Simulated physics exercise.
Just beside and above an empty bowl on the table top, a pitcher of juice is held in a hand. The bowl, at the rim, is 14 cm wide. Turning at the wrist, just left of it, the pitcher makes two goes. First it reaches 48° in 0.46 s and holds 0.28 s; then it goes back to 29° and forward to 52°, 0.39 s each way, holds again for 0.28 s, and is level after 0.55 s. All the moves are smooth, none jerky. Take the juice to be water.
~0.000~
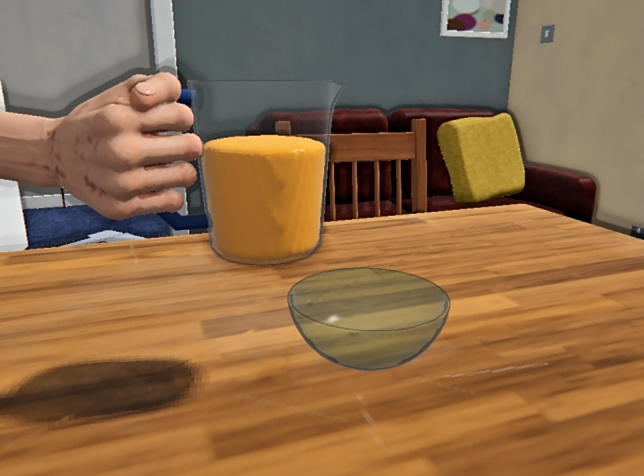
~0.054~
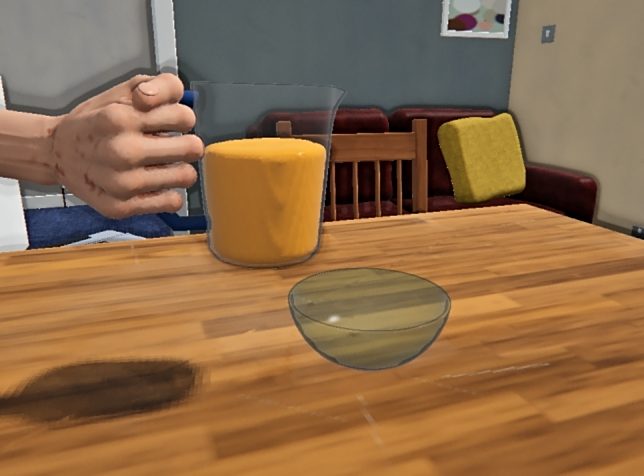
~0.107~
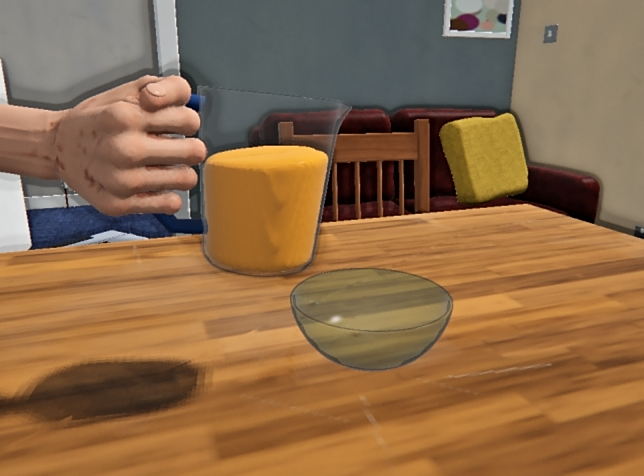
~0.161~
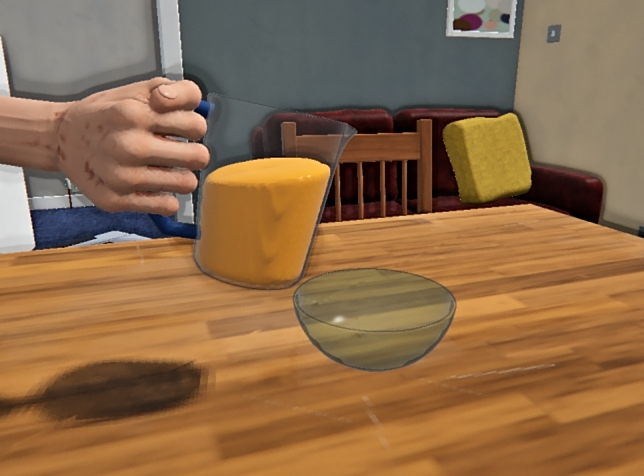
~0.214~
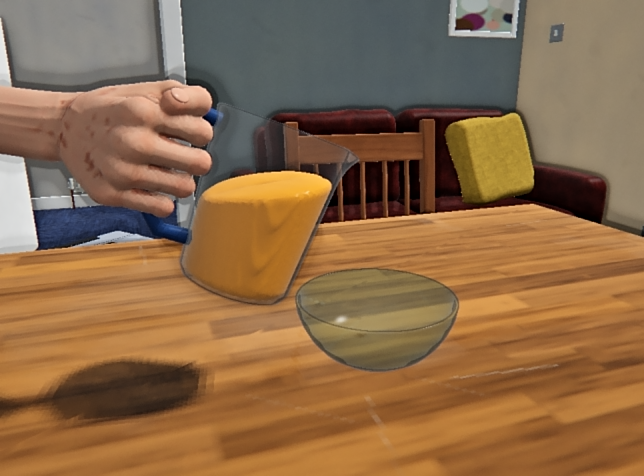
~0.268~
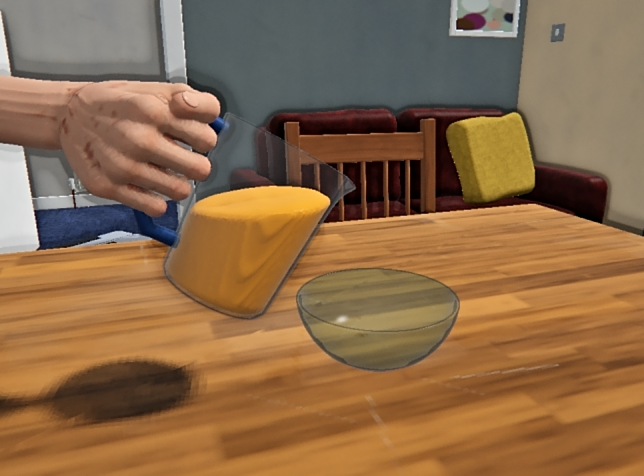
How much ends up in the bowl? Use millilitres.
About 80 ml.
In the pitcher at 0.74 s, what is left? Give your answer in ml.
Still holding about 540 ml, I'd say.
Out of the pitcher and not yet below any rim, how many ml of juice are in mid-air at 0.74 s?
Around 25 ml at that moment.
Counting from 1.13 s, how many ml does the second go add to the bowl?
Roughly 40 ml.
Then, 0.74 s in, the tilt is 48° and the bowl has 10 ml, the pitcher 545 ml, and 0 ml is on the table top.
Then, 1.13 s in, the tilt is 29° and the bowl has 40 ml, the pitcher 535 ml, and 5 ml is on the table top.
Then, 1.80 s in, the tilt is 52° and the bowl has 55 ml, the pitcher 495 ml, and 5 ml is on the table top.
Then, 2.19 s in, the tilt is 10° and the bowl has 80 ml, the pitcher 485 ml, and 10 ml is on the table top.
Finally, the bowl has 80 ml, the pitcher 485 ml, and 10 ml is on the table top.
